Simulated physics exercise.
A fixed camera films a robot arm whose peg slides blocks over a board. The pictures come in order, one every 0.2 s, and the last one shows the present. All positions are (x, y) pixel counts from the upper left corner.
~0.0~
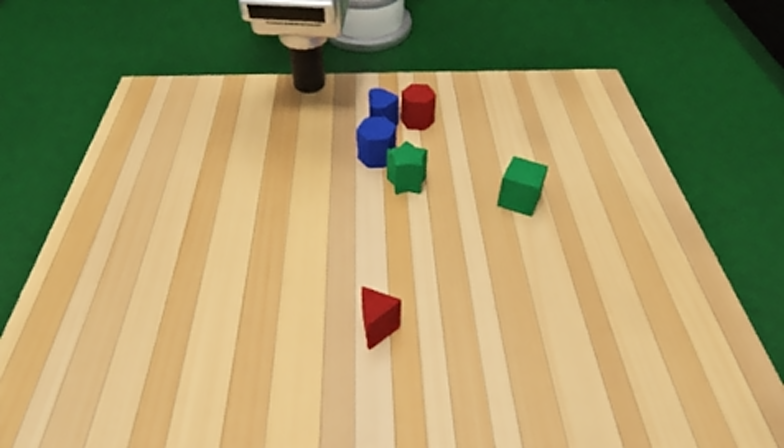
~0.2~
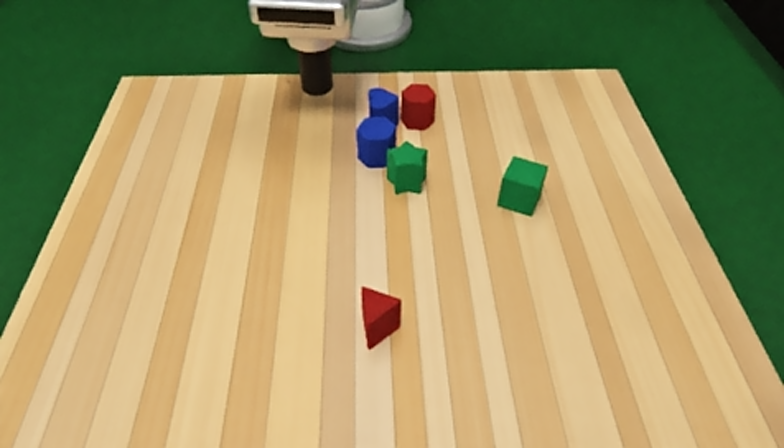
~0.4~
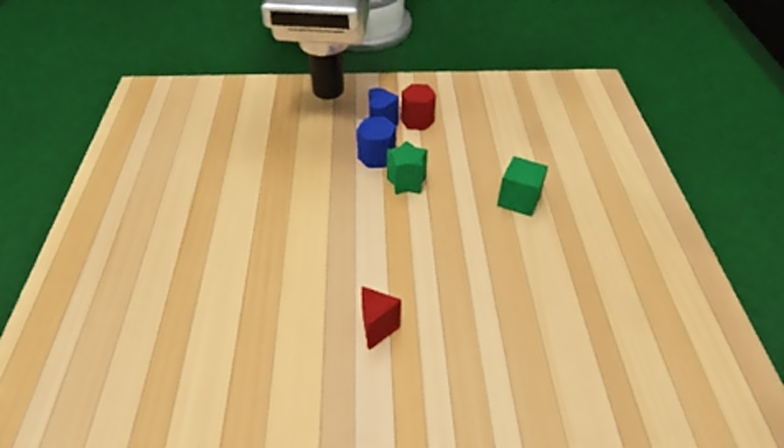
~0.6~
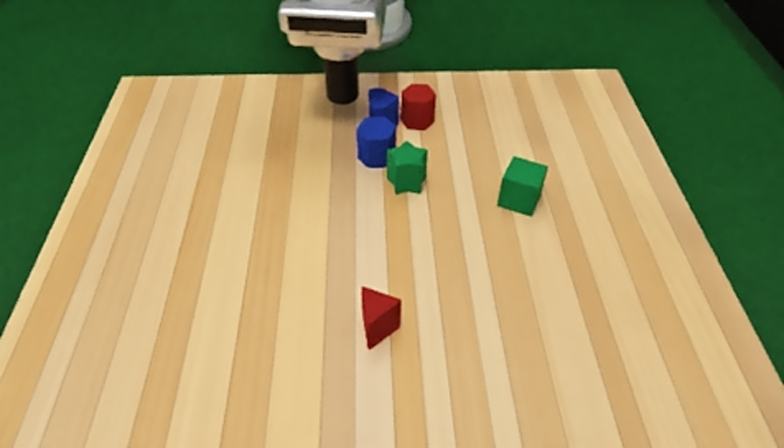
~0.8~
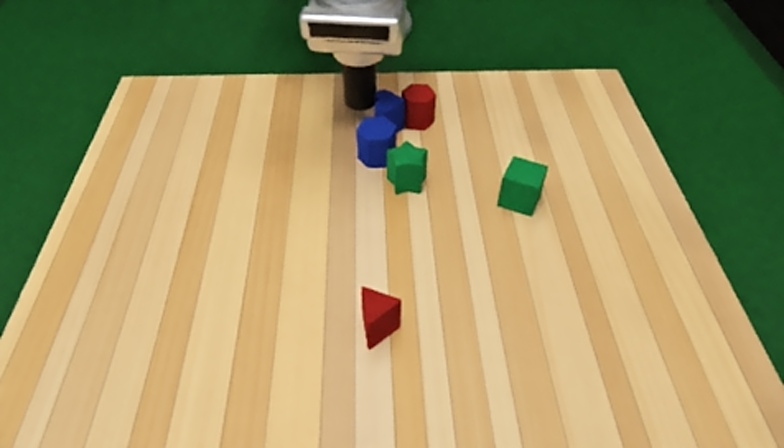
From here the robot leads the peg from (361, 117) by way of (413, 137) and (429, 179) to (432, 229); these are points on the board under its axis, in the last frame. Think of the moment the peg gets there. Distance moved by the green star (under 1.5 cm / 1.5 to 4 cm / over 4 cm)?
I reckon it covers between 1.5 and 4 cm.
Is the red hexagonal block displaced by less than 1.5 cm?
The answer is no.
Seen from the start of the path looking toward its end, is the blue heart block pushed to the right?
No
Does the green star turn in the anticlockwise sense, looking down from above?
Final answer: No.
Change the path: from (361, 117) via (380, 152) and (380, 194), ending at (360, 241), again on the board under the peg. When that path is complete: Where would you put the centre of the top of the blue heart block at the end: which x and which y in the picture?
In the picture, it is at (414, 116).
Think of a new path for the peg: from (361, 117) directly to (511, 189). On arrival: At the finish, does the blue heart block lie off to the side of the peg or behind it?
That would be a no.
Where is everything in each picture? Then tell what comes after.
In the first picture, lower end of the peg at (310, 85), tops of blocks, blue hexagonal block at (376, 127), blue heart block at (381, 97), green star at (408, 153), red hexagonal block at (419, 92).
In the second picture, peg at (318, 88), blocks as before.
In the third picture, peg at (329, 92), blocks as before.
In the fourth picture, peg at (343, 96), blocks as before.
In the fifth picture, peg at (361, 102), blue hexagonal block at (376, 127), blue heart block at (387, 100), green star at (408, 153), red hexagonal block at (419, 92).
What follows on the original path. One third of the way, peg at (414, 123); blue heart block at (431, 125), turned 60° clockwise; red hexagonal block at (438, 96), turned 75° anticlockwise.
Two thirds of the way, peg at (430, 164); blue heart block at (457, 164), turned 40° clockwise; green star at (402, 161), turned 25° clockwise; red hexagonal block at (438, 96), turned 75° anticlockwise.
At the end, peg at (434, 214); blue hexagonal block not moved; blue heart block at (466, 178); green star at (397, 170), turned 65° clockwise; red hexagonal block at (438, 96), turned 75° anticlockwise.
